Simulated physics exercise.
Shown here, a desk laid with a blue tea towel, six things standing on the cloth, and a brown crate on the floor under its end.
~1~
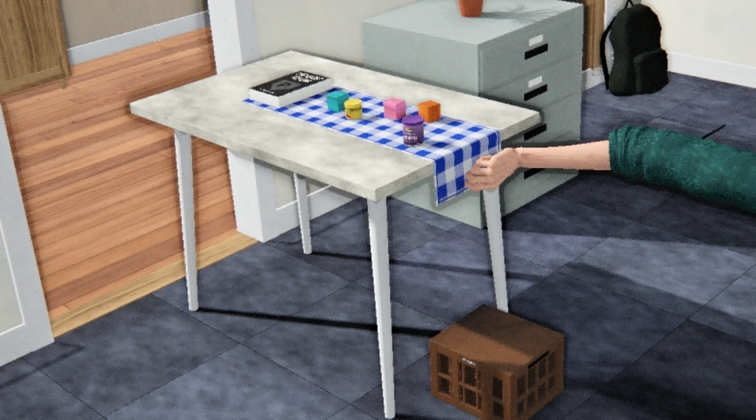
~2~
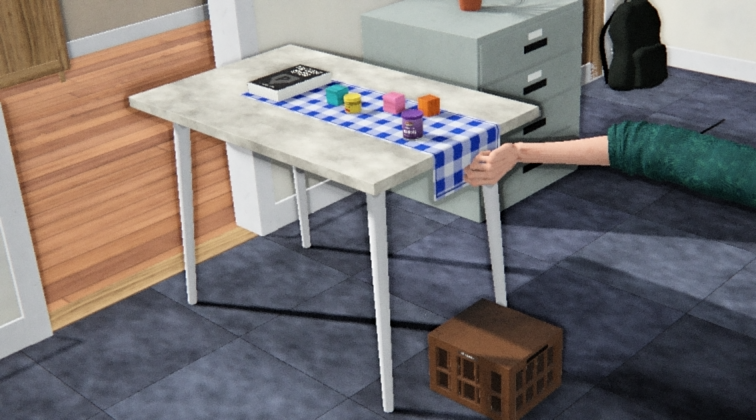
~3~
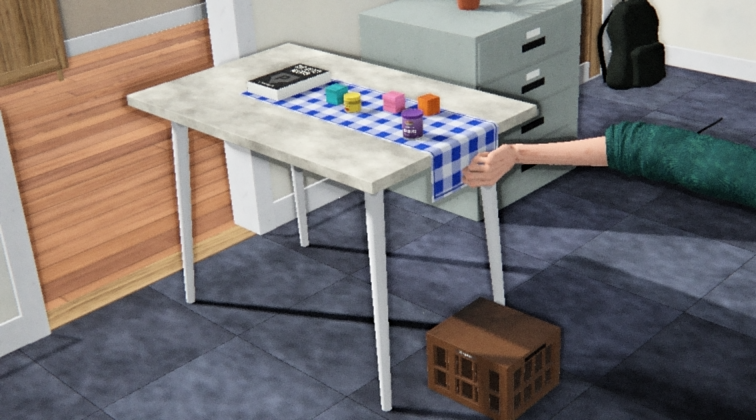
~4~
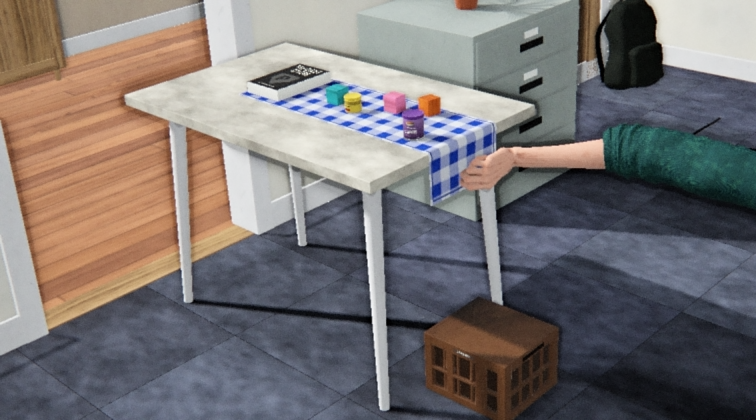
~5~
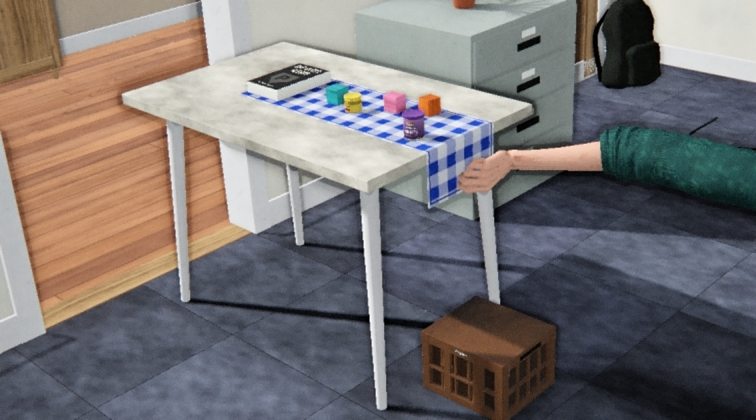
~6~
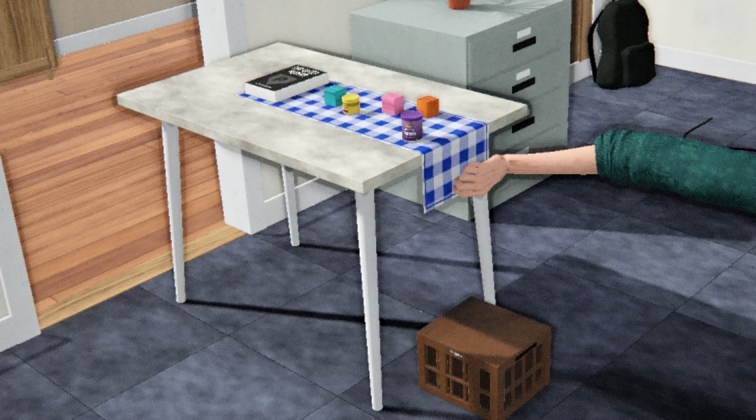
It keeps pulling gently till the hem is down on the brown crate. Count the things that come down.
It carries off four.
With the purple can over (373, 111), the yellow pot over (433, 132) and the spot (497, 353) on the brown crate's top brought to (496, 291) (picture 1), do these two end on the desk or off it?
The purple can stays on, the yellow pot drops off.
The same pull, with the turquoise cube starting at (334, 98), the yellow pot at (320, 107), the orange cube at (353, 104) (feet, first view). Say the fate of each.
The turquoise cube remains up; the yellow pot survives; the orange cube survives.
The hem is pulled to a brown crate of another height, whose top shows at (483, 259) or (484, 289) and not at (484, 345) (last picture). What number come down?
It would be 1 and 2.
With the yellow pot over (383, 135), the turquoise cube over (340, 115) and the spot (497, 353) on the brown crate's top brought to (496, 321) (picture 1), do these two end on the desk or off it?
The yellow pot tumbles off; the turquoise cube keeps its place on top.
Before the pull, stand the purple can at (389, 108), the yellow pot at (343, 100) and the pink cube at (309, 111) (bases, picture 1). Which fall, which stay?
The purple can comes down; the yellow pot stays on; the pink cube holds on.
Early on, hem near (459, 235); purple can gone.
Midway, hem near (462, 293); purple can, orange cube and pink cube gone.
Near the end, hem on the crate; purple can, orange cube, pink cube and yellow pot gone.
Finally, hem on the crate; purple can, orange cube, pink cube and yellow pot gone. The answer is four.
